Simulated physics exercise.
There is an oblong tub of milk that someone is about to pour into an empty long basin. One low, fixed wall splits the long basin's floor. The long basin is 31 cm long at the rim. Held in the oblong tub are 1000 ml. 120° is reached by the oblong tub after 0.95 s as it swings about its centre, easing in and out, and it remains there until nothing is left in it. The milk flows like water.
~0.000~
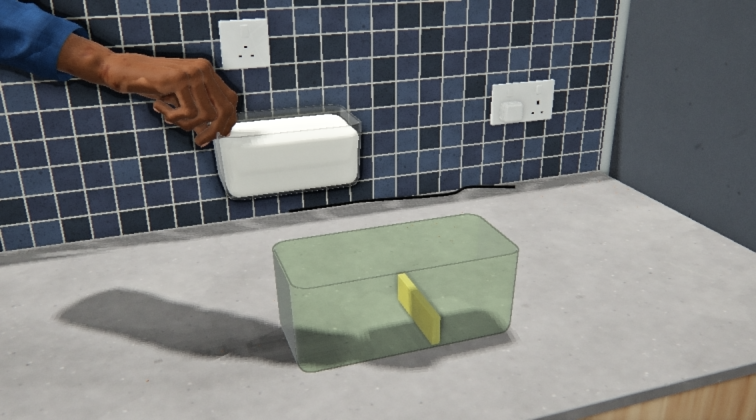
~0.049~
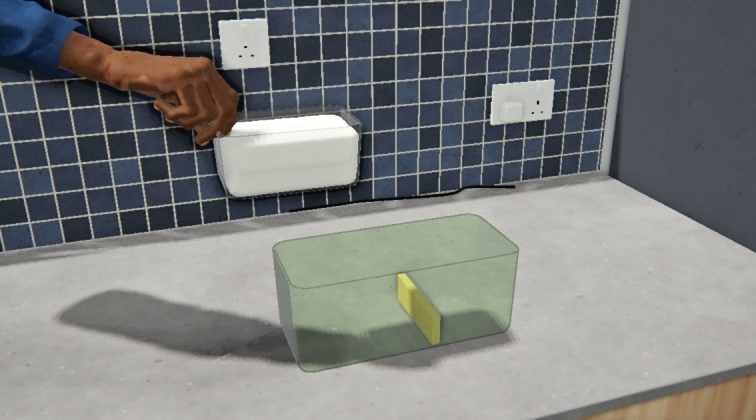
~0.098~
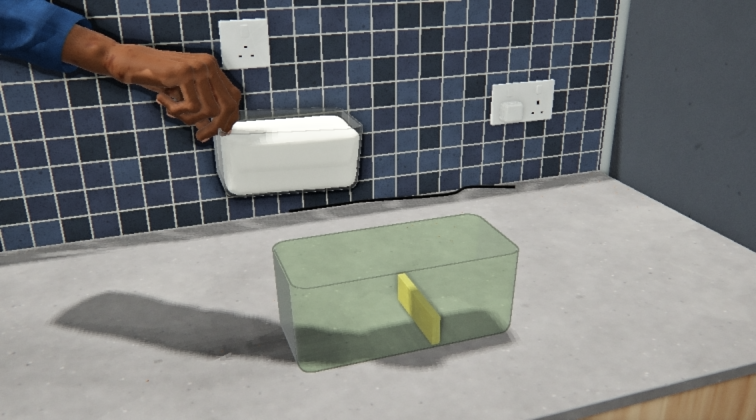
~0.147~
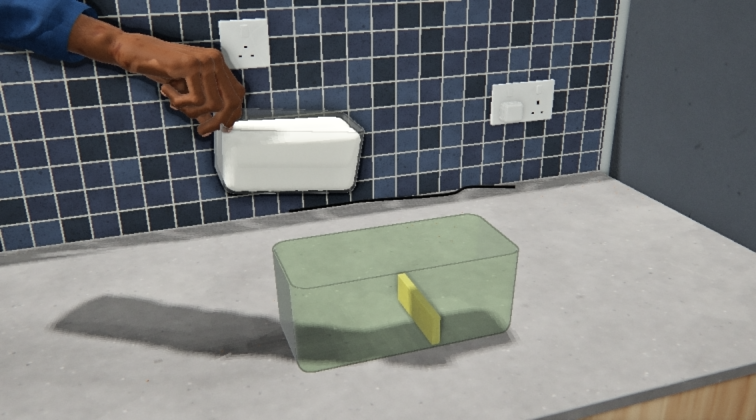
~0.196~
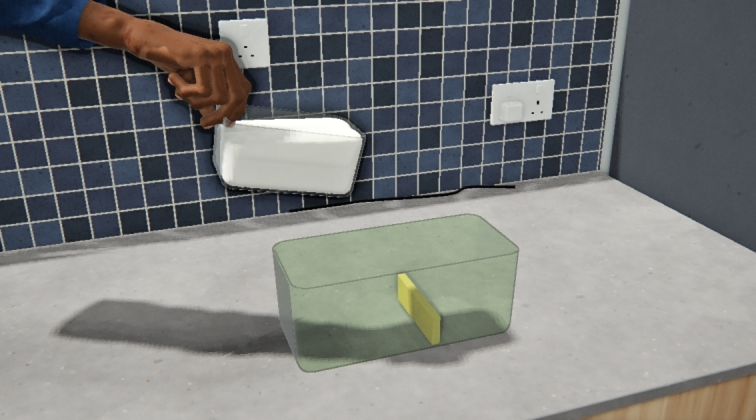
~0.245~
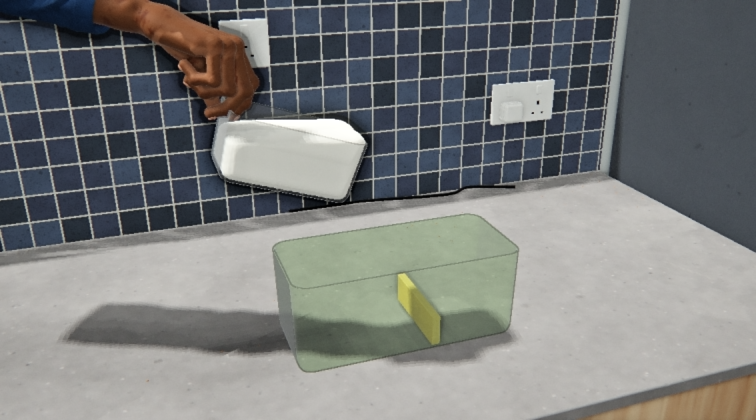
A hand slowly tilts a white oblong tub rightward above a clear green basin.
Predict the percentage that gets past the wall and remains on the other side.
The other side holds about 31 % in the end.
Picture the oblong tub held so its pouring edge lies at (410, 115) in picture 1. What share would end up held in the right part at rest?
In that case roughly 60 per cent.
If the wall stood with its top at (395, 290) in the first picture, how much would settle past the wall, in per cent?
Around 55 %, I'd say.
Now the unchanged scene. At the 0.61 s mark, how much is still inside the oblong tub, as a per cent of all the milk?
Fraction remaining: Approx. 24 per cent.
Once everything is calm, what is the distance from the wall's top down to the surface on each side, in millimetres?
Near 20 mm for the left and near 24 mm for the right.
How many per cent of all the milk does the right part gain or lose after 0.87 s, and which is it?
Net gain of about 2.
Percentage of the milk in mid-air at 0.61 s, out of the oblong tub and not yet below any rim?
Close to 46 in a hundred.
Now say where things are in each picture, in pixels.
Tilt 0°; pouring edge (351, 115); surface from (217, 136) to (348, 123); the long basin's rim runs from (282, 267) to (498, 232); the wall's top is at (418, 295), in the first picture.
Tilt 1°; pouring edge (351, 116); surface from (217, 135) to (348, 123), in the second picture.
Tilt 3°; pouring edge (352, 119); surface from (218, 134) to (349, 124), in the third picture.
Tilt 7°; pouring edge (354, 123); surface from (219, 133) to (350, 125), in the fourth picture.
Tilt 12°; pouring edge (355, 129); surface from (221, 133) to (352, 126), in the fifth picture.
Tilt 19°; pouring edge (356, 137); surface from (222, 133) to (356, 131); 1 per cent is over the edge, in the sixth picture.
Then, 0.61 s in, the tilt is 85° and 24 per cent is still to pour, 12 is left of the wall and 15 right of it.
Then, 0.87 s in, the tilt is 118° and 2 per cent is still to pour, 56 is left of the wall and 29 right of it.
Then, 1.15 s in, the tilt is 120° and 0 per cent is still to pour, 59 is left of the wall and 31 right of it.
Then, 1.45 s in, the tilt is 120° and 0 per cent is still to pour, 59 is left of the wall and 31 right of it.
Finally, 59 per cent lies left of the wall, 31 right of it and 10 outside.
